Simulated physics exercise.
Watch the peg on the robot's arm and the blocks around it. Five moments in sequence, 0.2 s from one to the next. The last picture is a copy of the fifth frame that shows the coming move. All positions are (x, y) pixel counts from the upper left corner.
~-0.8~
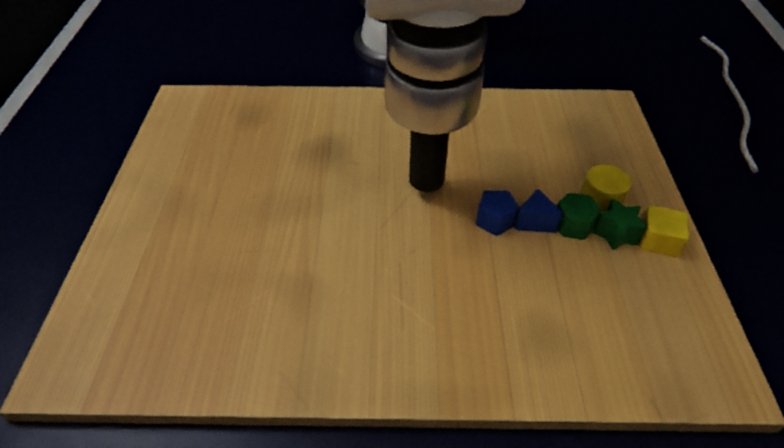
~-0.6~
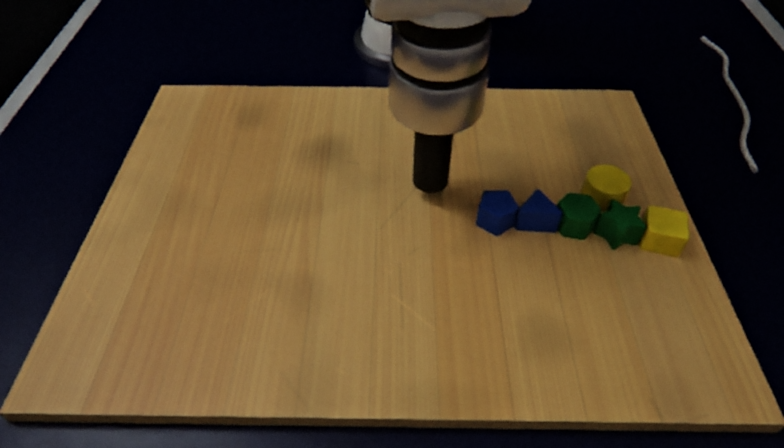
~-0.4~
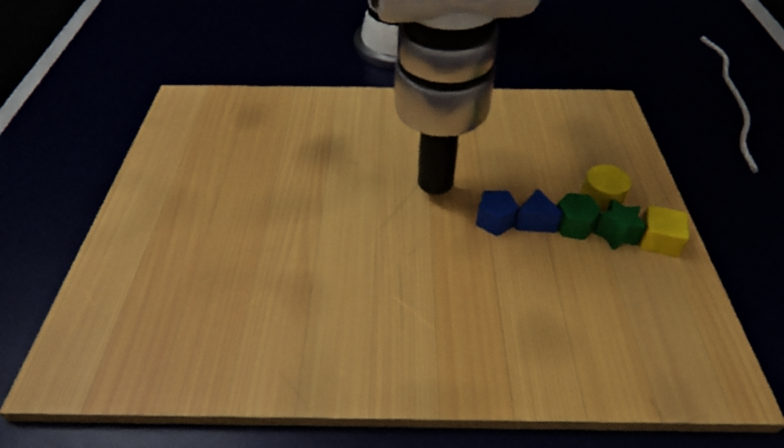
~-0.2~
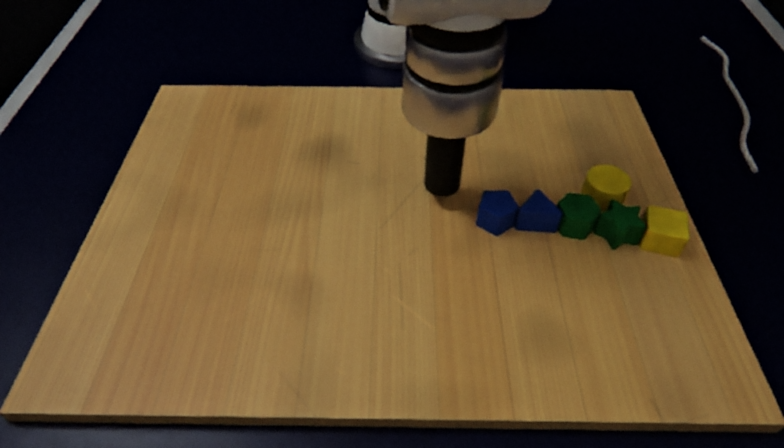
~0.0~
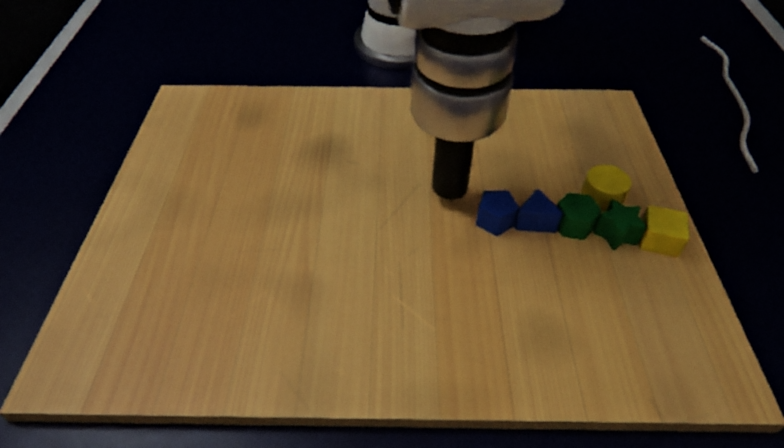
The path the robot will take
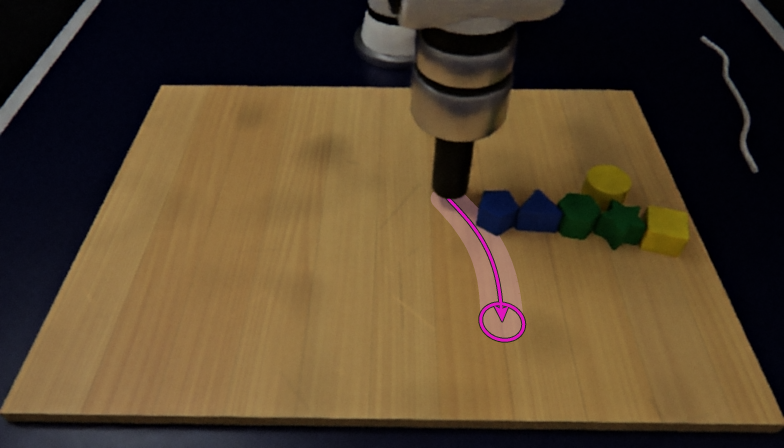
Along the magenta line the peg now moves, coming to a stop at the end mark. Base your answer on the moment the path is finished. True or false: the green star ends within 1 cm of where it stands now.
This is true.
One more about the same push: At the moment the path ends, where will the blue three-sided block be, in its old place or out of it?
It shifts position.
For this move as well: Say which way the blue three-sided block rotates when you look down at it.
Spins counterclockwise.
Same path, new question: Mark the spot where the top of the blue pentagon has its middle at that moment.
Its top centre lands on (533, 238).
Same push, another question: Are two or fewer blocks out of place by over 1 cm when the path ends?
Answer: Yes.
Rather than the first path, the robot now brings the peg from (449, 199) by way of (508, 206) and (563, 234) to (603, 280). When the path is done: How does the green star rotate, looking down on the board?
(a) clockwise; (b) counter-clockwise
I'll go with a - clockwise.
Drawn move, from (449, 199) via (477, 232) and (496, 273), ending at (502, 322).
The first path, step by step. One third of the way, peg at (479, 221); blue pentagon at (518, 223); blue three-sided block at (548, 215), turned 45° anticlockwise; green hexagonal block at (585, 204).
Two thirds of the way, peg at (498, 262); blue pentagon at (533, 238), turned 30° anticlockwise; blue three-sided block at (552, 219), turned 75° anticlockwise; green hexagonal block at (585, 204).
At the end, peg at (505, 310); blue pentagon at (533, 238), turned 30° anticlockwise; blue three-sided block at (552, 219), turned 75° anticlockwise; green hexagonal block at (585, 204); green star still.
